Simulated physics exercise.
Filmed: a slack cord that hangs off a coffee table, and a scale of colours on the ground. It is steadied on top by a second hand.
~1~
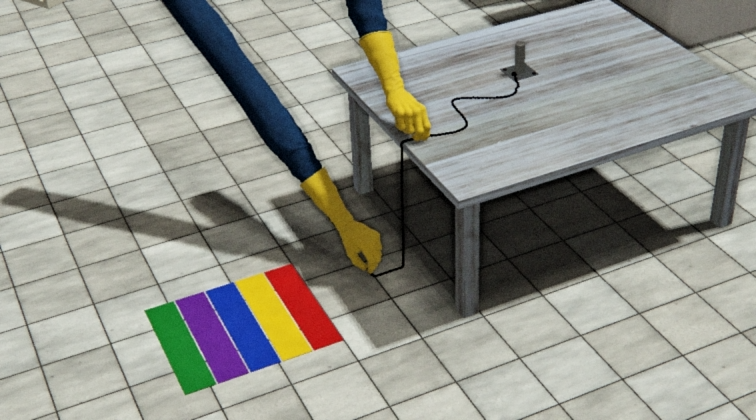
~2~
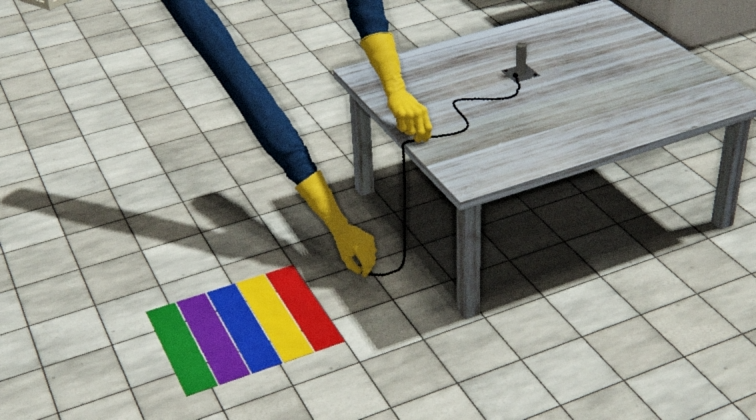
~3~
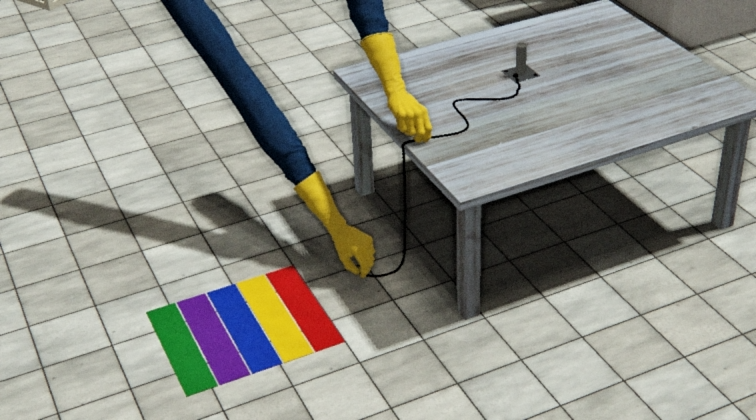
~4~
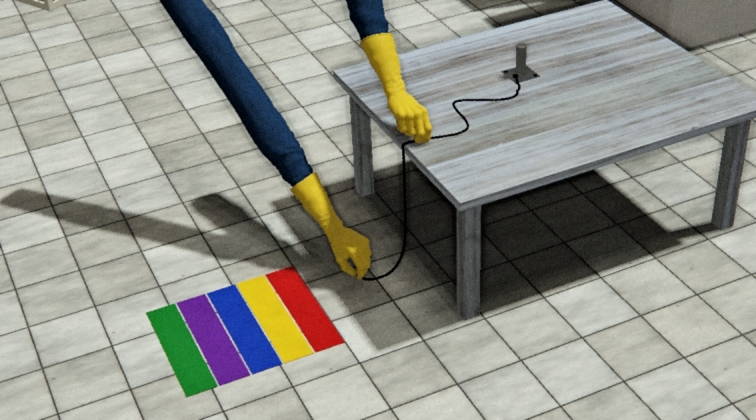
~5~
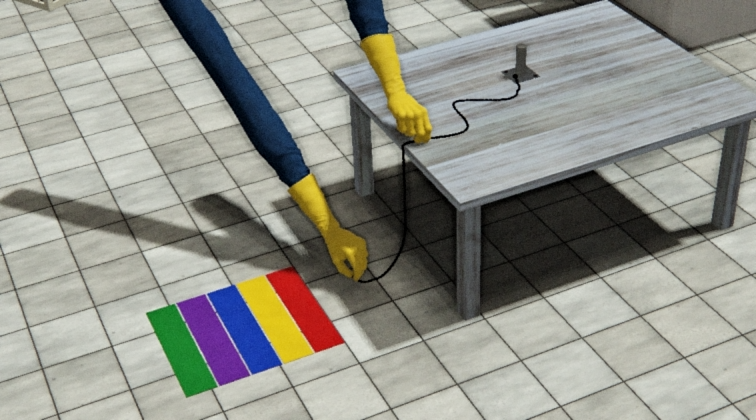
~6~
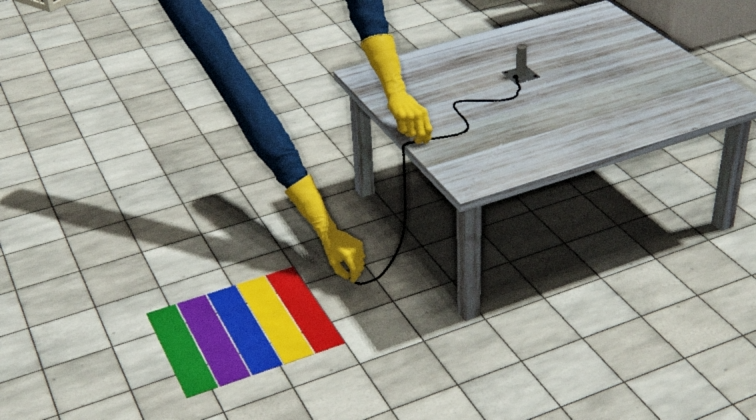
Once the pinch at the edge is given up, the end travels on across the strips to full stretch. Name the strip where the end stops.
Purple.
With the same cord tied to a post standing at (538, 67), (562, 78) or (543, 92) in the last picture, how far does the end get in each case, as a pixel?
Somewhere near (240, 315), (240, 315) and (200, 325), in that order.
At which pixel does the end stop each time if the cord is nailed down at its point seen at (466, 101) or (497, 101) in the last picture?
(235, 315); (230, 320).
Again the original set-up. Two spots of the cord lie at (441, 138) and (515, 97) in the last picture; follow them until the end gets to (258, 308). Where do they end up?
Taking them in turn, (395, 163) and then (483, 91).
Soon after, end near (258, 308); over yellow.
Then, end near (225, 319); over blue.
At full stretch, end near (205, 325); over purple. The end stops over the purple strip.
